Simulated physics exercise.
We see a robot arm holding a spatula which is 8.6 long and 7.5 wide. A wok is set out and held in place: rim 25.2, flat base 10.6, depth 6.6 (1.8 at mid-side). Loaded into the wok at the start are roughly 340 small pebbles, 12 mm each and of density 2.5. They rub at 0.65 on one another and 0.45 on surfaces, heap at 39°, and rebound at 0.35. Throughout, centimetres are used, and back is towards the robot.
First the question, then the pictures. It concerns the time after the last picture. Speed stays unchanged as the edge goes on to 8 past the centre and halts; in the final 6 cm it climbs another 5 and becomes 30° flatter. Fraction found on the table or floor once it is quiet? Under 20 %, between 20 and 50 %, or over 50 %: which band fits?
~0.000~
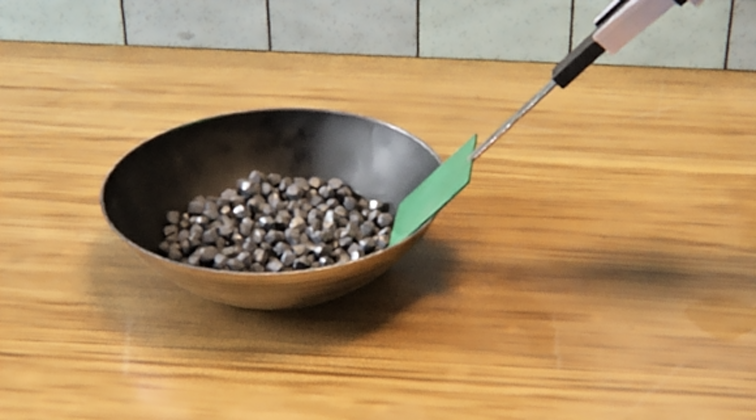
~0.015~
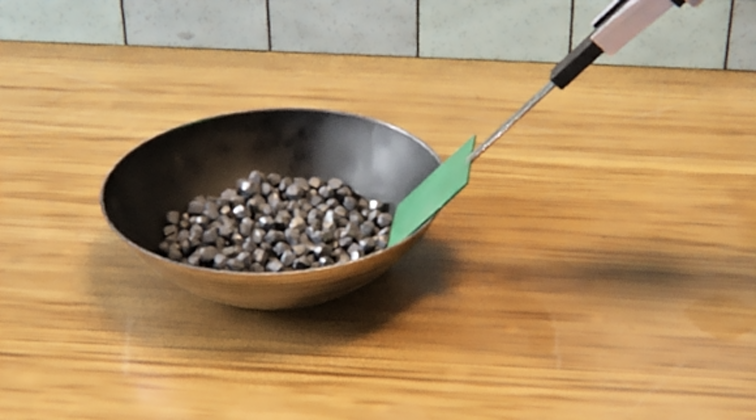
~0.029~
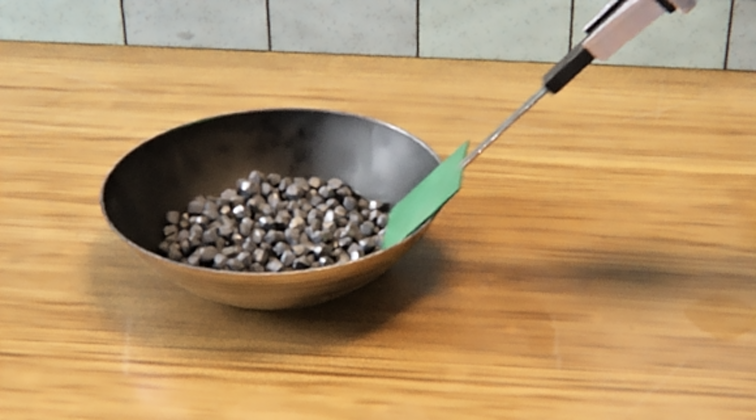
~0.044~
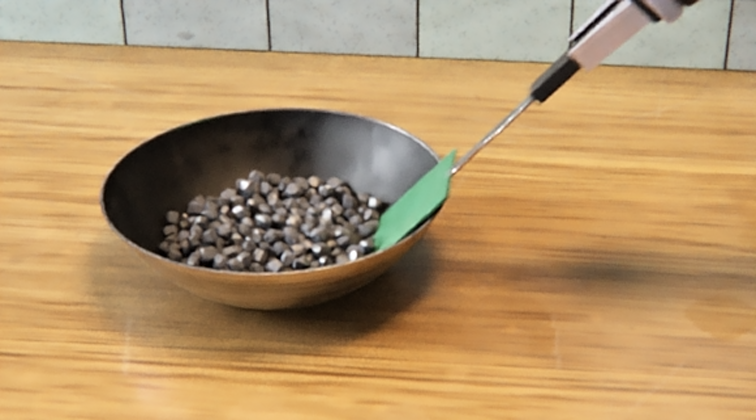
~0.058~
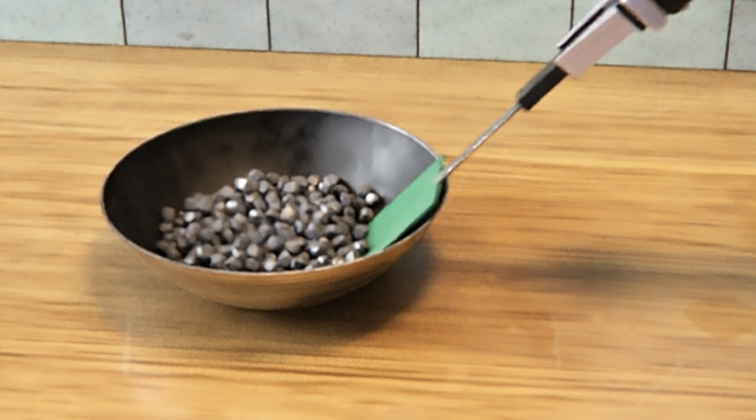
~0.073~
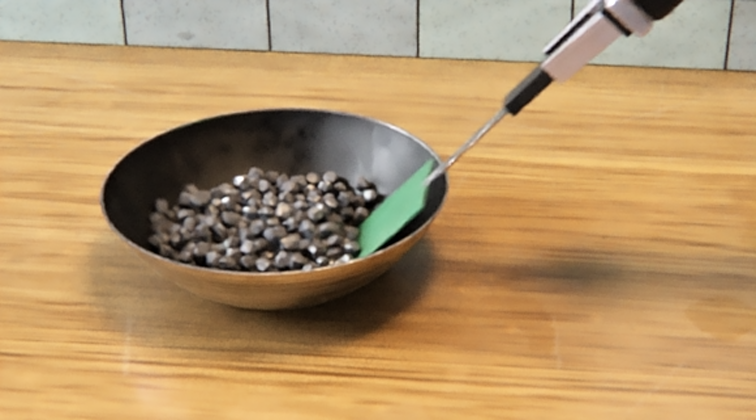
The band that fits is under 20 %.
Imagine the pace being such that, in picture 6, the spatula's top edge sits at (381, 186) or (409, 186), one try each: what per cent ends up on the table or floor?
Close to 30 per cent in the first try and close to 25 per cent in the second.
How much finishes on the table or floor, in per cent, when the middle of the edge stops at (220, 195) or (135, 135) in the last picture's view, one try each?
I'd say some 0 per cent, then some 35 per cent.
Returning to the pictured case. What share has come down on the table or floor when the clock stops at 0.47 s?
10 per cent.
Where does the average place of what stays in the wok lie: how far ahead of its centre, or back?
Ahead, by about 4.0 cm.
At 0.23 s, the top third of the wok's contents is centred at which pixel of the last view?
It is centred at roughly (160, 194).
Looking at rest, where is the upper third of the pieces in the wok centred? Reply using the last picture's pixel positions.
Somewhere around (175, 205) in the last picture.
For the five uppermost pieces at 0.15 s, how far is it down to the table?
About 6 cm.
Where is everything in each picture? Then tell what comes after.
The first frame shows spatula top edge at (473, 157), sloping 48°; upper third of the load around (272, 231), from x 165 to 385, top at y 180; 339 in the wok.
The second frame shows spatula top edge at (472, 158), sloping 48°; upper third of the load around (272, 231), from x 165 to 385, top at y 180.
The third frame shows spatula top edge at (464, 164), sloping 48°; upper third of the load around (272, 231), from x 165 to 385, top at y 180.
The fourth frame shows spatula top edge at (452, 172), sloping 48°; upper third of the load around (271, 231), from x 165 to 375, top at y 180.
The fifth frame shows spatula top edge at (440, 178), sloping 48°; upper third of the load around (268, 228), from x 165 to 375, top at y 175.
The sixth frame shows spatula top edge at (427, 183), sloping 48°; upper third of the load around (253, 225), from x 155 to 370, top at y 175; 339 in the wok.
After 0.15 s, sloping 48°, highest piece 6 above the table; 339 in the wok.
After 0.23 s, sloping 36°, highest piece 8 above the table; 339 in the wok.
After 0.47 s, sloping 18°, highest piece 11 above the table; 292 in the wok, 26 on the table or floor, 21 on the blade or in flight.
After 1.52 s, sloping 18°, highest piece 7 above the table; 290 in the wok, 49 on the table or floor.
At rest, 290 in the wok, 49 on the table or floor. That is 14 % on the table or floor.
